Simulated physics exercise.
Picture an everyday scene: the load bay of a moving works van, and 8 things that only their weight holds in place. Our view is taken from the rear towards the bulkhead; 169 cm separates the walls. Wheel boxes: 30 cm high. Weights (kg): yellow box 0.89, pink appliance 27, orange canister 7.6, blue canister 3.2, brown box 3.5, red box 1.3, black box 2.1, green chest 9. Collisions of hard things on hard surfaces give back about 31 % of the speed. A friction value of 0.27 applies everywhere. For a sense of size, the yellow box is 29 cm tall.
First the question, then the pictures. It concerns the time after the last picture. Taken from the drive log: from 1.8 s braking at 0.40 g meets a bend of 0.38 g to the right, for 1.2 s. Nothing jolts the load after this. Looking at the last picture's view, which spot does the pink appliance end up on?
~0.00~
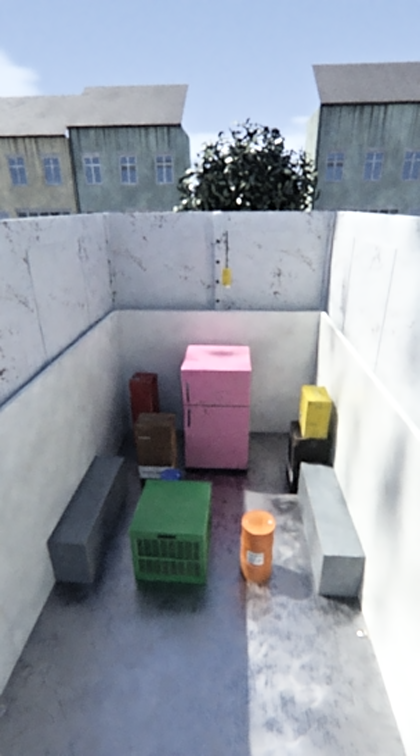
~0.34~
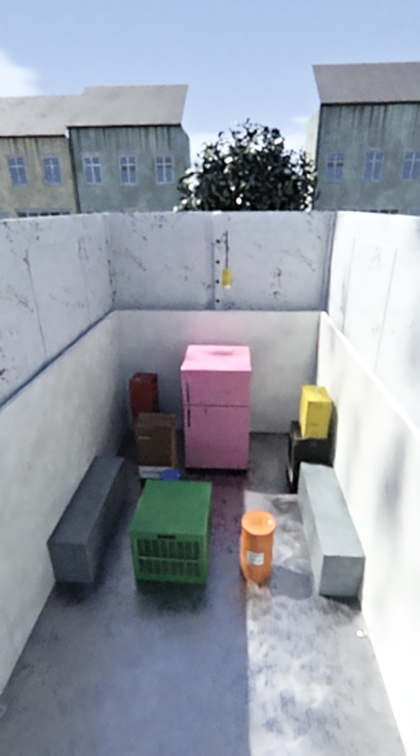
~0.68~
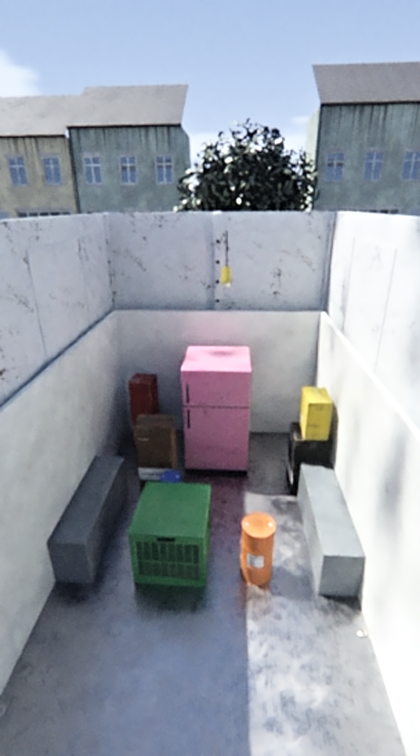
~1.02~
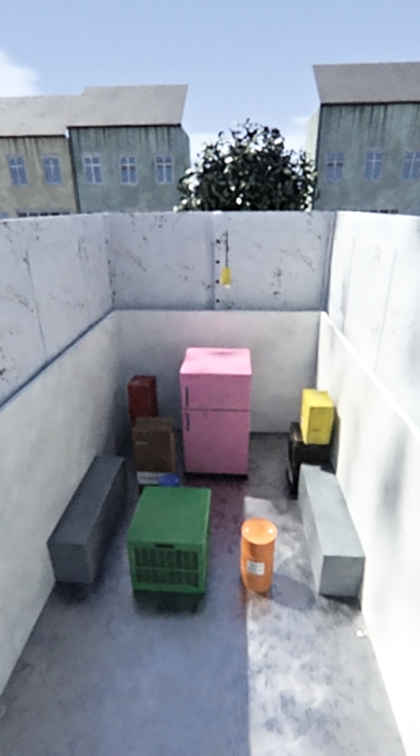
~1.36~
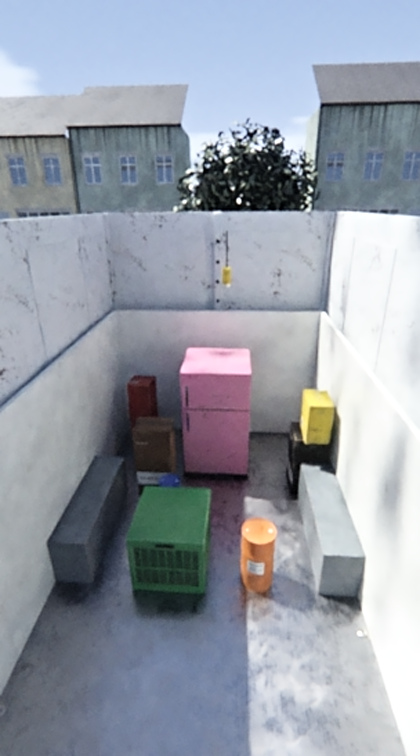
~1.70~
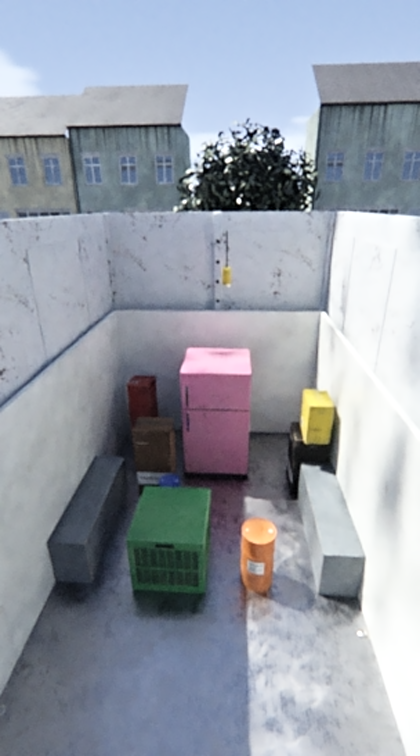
The spot near (257, 403).
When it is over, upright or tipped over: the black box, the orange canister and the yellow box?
Final state - black box: Remains on its base; orange canister: Remains on its base; yellow box: Goes over.
After 2.30 s, load feels 0.40 g forwards, 0.38 g right; pink appliance slid 10 cm near (229, 406); red box slid 11 cm; orange canister slid 10 cm.
After 2.60 s, load feels 0.40 g forwards, 0.38 g right; pink appliance slid 30 cm near (252, 403); brown box slid 44 cm; green chest slid 48 cm.
After 2.80 s, load feels 0.33 g forwards, 0.31 g right; pink appliance slid 34 cm near (257, 403); blue canister slid 69 cm; red box slid 51 cm.
At rest (4.0 s), down from a perch, yellow box; not toppled but over 15 cm from the start, pink appliance, orange canister, blue canister, brown box, red box, black box and green chest. Seen from the same camera at the end, pink appliance near (257, 403).
